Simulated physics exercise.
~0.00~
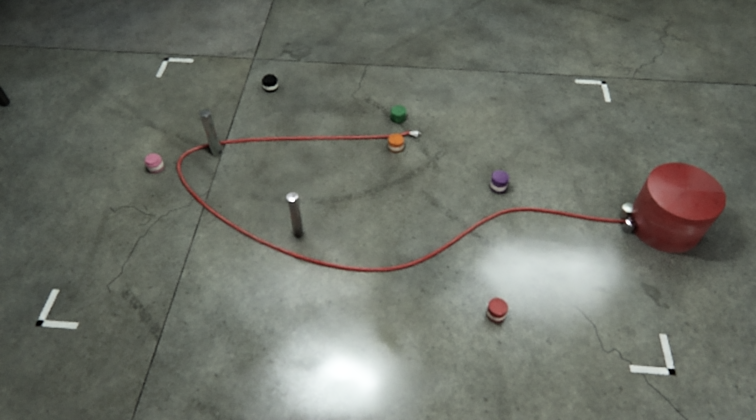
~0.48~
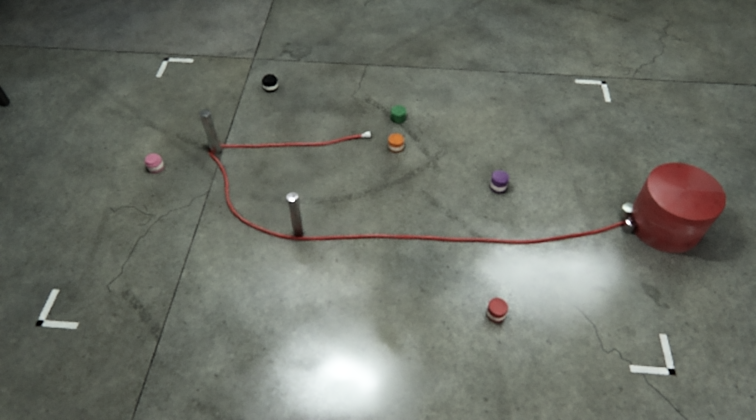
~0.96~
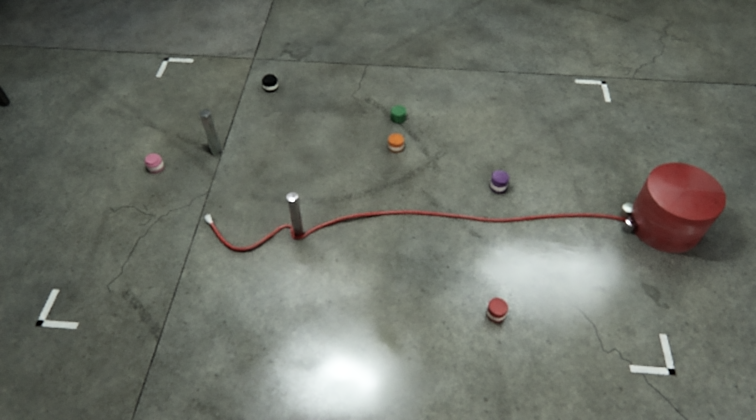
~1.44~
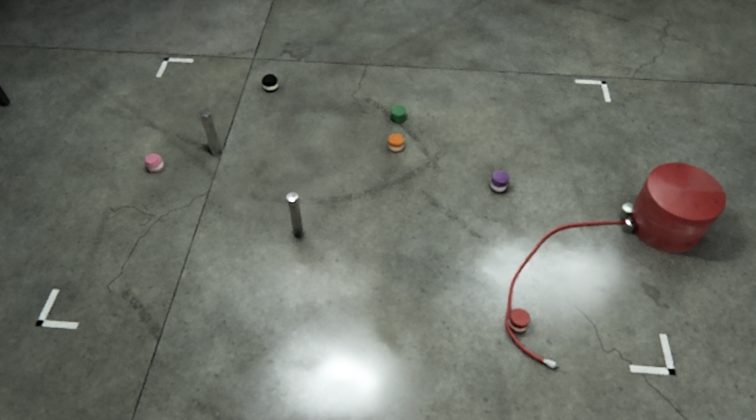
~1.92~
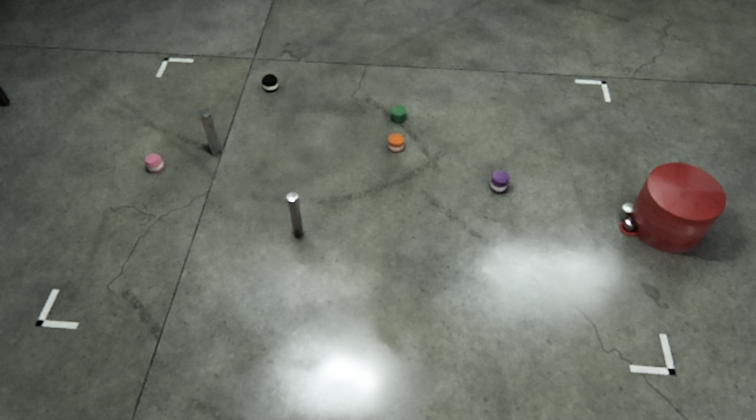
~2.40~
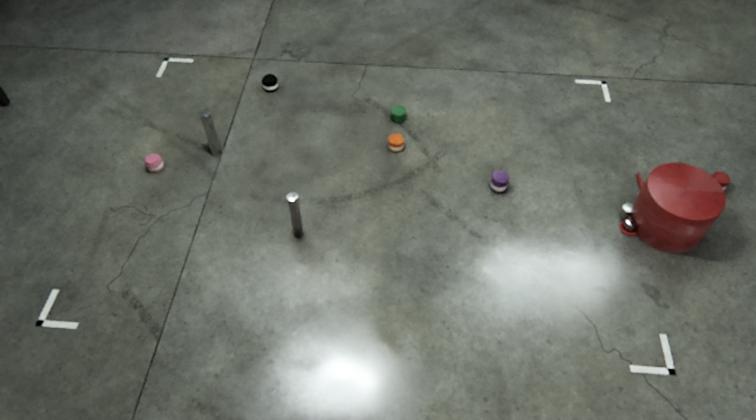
On a concrete floor, a red cord winds into a reel, dragging a red container along.
